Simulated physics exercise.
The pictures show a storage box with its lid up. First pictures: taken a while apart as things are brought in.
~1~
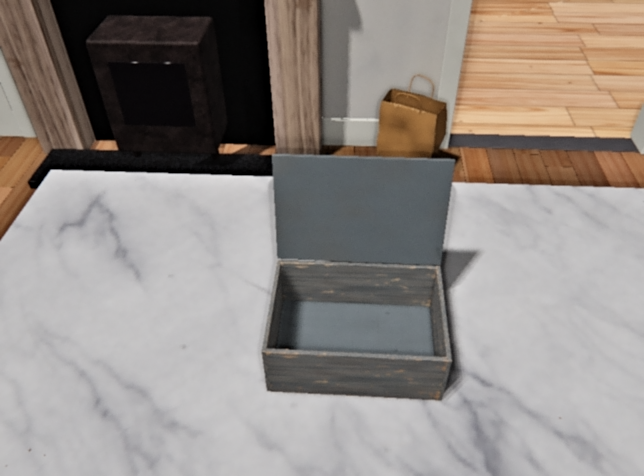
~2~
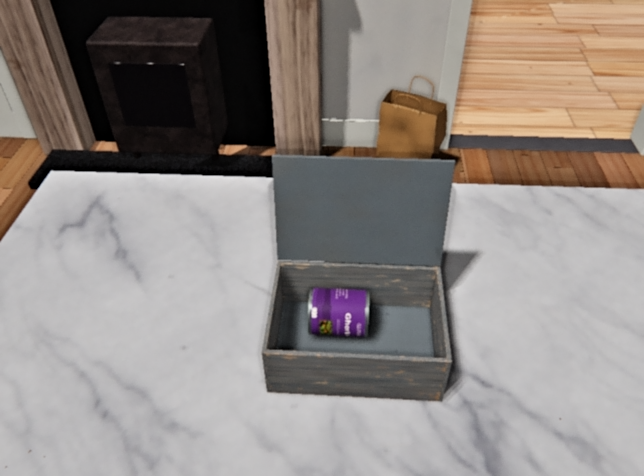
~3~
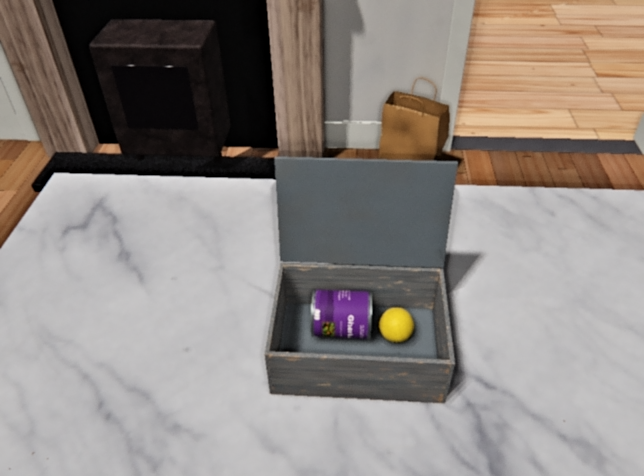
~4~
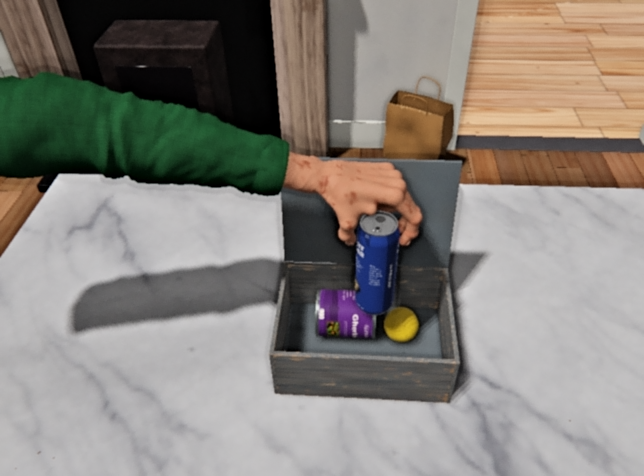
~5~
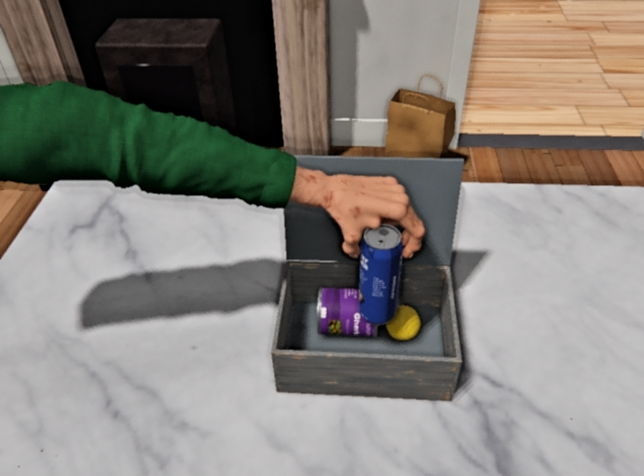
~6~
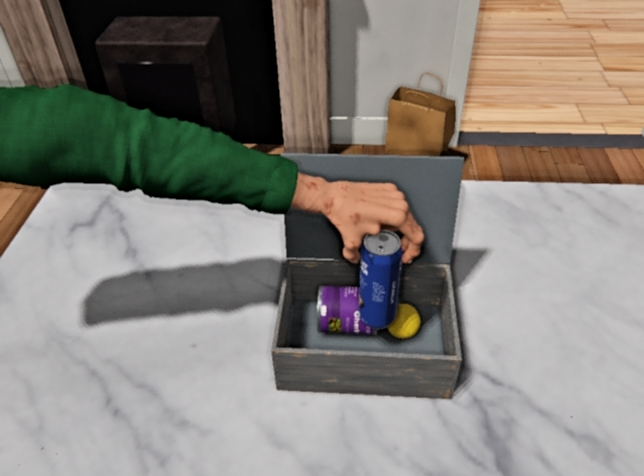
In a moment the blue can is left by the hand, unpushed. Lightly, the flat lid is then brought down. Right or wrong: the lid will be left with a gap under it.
Right.
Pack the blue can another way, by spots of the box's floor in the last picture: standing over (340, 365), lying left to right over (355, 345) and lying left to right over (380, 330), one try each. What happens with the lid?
Going in order, the lid is left partly open, then comes down all the way, then comes down all the way.
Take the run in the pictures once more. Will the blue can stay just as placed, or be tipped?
Once everything settles, the blue can ends up at a slant.
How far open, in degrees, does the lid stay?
Measured angle - around 20°.
Then, 0.40 s after the last picture, blue can tipped 58° from how it was near (379, 328).
Then, 1.30 s after the last picture, lid 82° above the rim; blue can tipped 52° from how it was near (378, 328).
Then, 1.60 s after the last picture, lid 57° above the rim; blue can tipped 52° from how it was near (378, 328).
Then, 1.80 s after the last picture, lid 31° above the rim; blue can tipped 52° from how it was near (378, 328).
At rest, lid 21° above the rim; tipped over in the box, blue can; the other 2 in place. Seen from the same camera at the end, blue can near (379, 329).
